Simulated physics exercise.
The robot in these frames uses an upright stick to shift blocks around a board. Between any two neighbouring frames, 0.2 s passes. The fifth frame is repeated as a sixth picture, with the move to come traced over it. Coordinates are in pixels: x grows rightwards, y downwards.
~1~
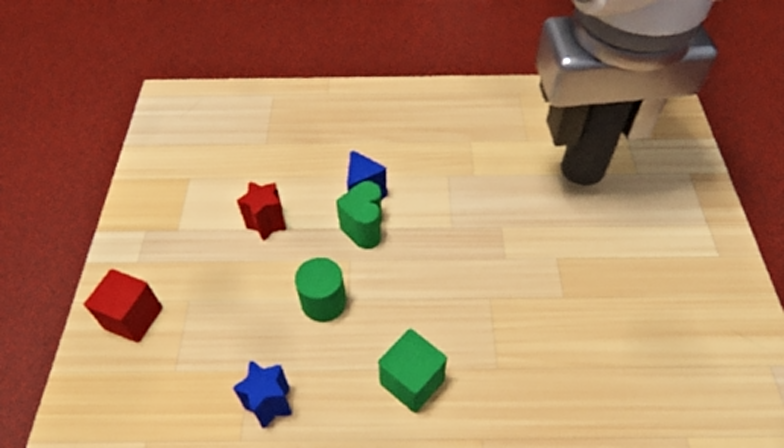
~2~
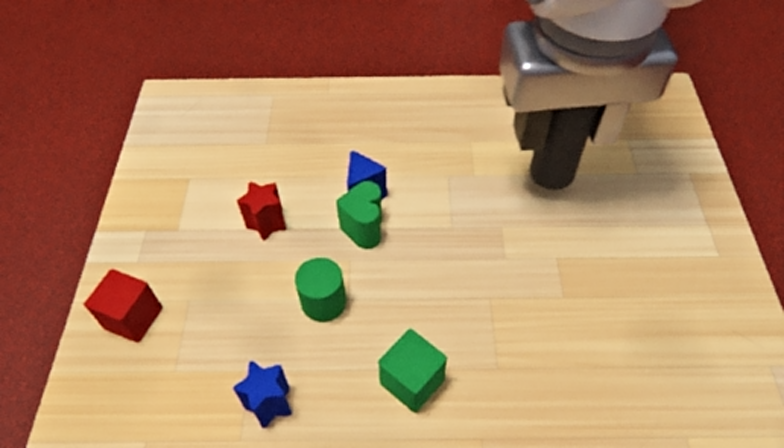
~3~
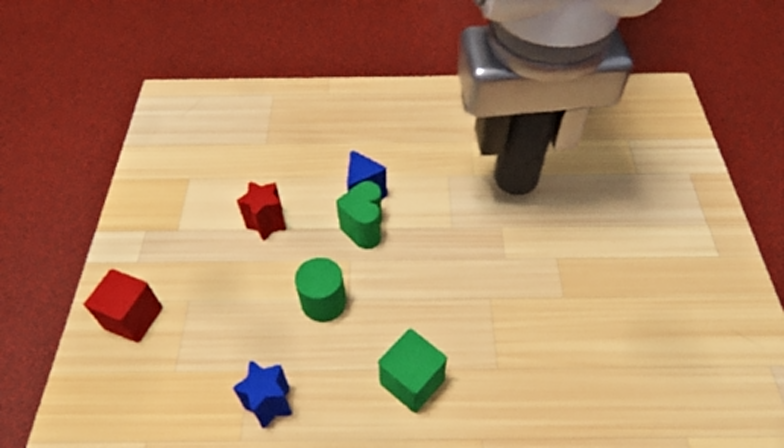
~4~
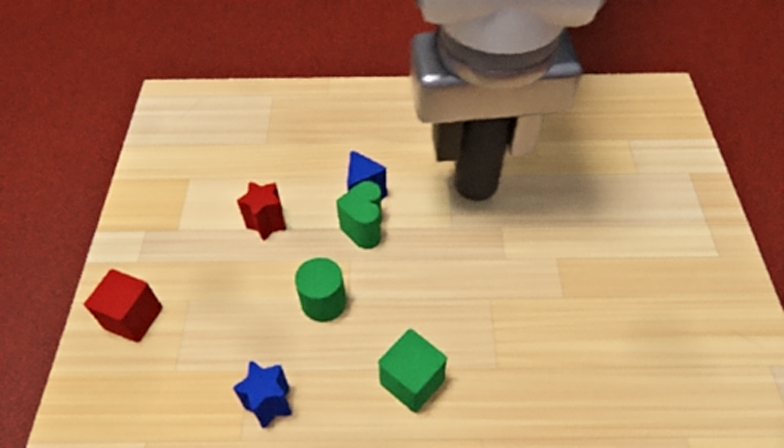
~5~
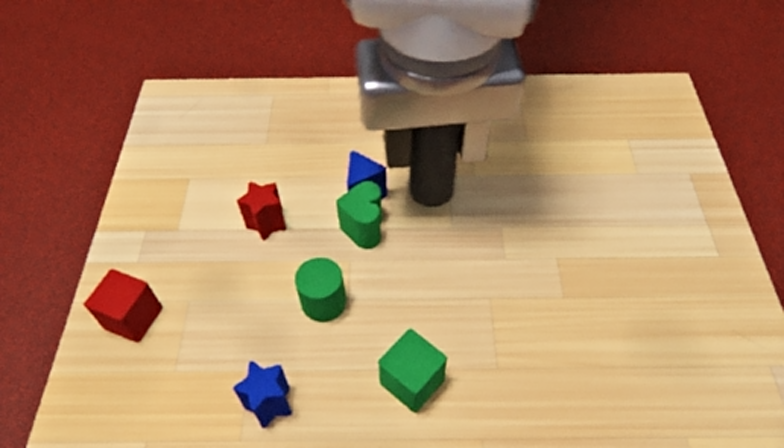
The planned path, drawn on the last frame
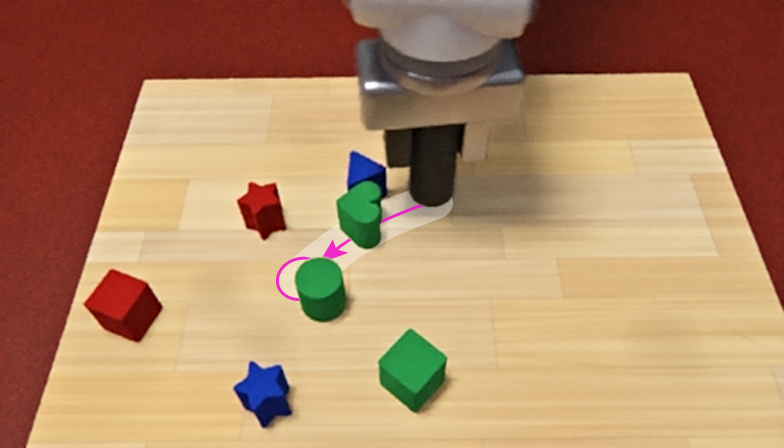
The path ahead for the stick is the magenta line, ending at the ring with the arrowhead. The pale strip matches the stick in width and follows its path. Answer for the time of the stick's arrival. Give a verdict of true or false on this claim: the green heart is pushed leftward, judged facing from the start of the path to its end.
The claim holds.
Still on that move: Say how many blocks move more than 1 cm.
Most likely two.
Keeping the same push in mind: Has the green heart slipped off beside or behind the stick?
Going by the path, no.
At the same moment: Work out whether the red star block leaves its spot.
It barely shifts, if at all.
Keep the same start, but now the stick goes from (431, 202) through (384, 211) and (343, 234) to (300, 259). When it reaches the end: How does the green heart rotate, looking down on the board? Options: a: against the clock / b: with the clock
a (against the clock)
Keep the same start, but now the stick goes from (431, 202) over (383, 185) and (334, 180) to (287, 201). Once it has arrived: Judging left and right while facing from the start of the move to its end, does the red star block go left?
Answer: Yes.
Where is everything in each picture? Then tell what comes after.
The first frame shows tip of the stick at (582, 170), middles of tops, red star block at (259, 196), green circle at (318, 277), green heart at (361, 201), blue triangle at (362, 167).
The second frame shows stick at (551, 174), nothing pushed.
The third frame shows stick at (516, 179), nothing pushed.
The fourth frame shows stick at (476, 185), nothing pushed.
The fifth frame shows stick at (431, 191), red star block at (259, 196), green circle at (318, 277), green heart at (361, 201), blue triangle at (362, 167).
The line goes from (431, 202) by way of (385, 220) and (342, 245) to (301, 278).
On the path given first. One third of the way, stick at (384, 209); green heart at (343, 212).
Two thirds of the way, stick at (339, 235); green heart at (303, 241), turned 45° anticlockwise.
At the end, stick at (299, 268); red star block unmoved; green circle at (309, 295); green heart at (258, 276), turned 40° anticlockwise; blue triangle unmoved.
